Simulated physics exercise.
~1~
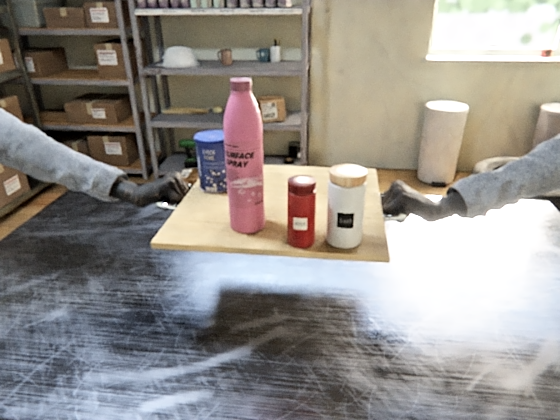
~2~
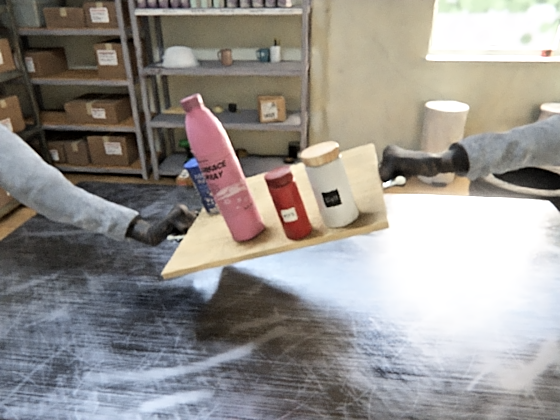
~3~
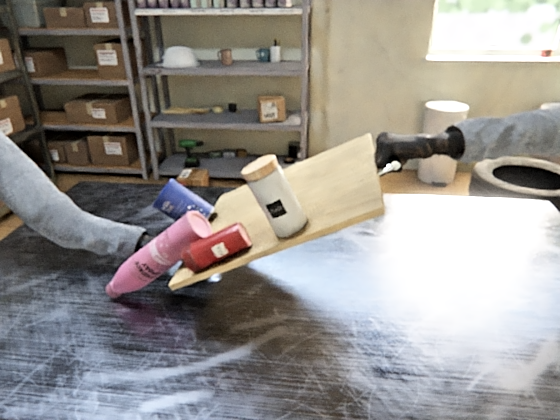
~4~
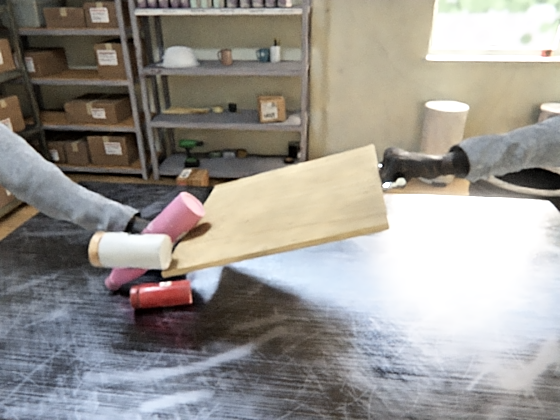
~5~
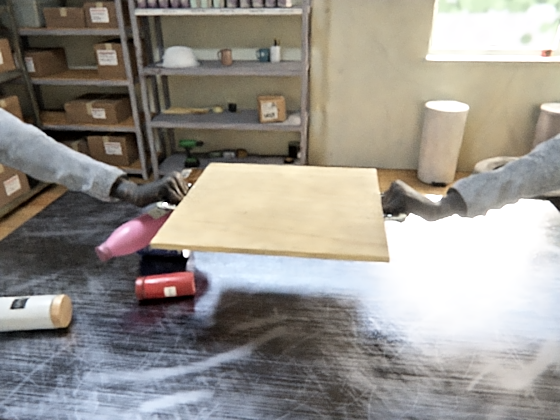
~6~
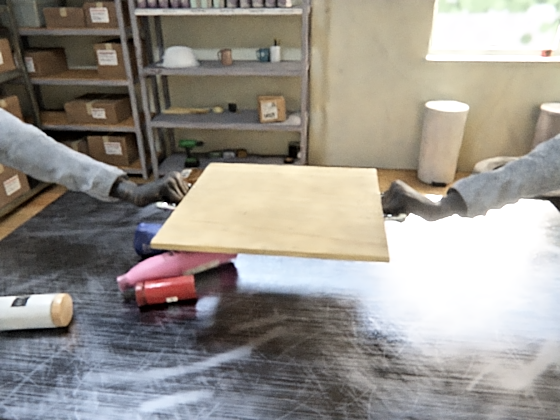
In the video, two gloved hands tilt a flat rimless board down to the left, and a pink bottle, blue tin, red shaker and white jar slide and topple off. The hands level the empty board, with the four containers lying on the dark table below.
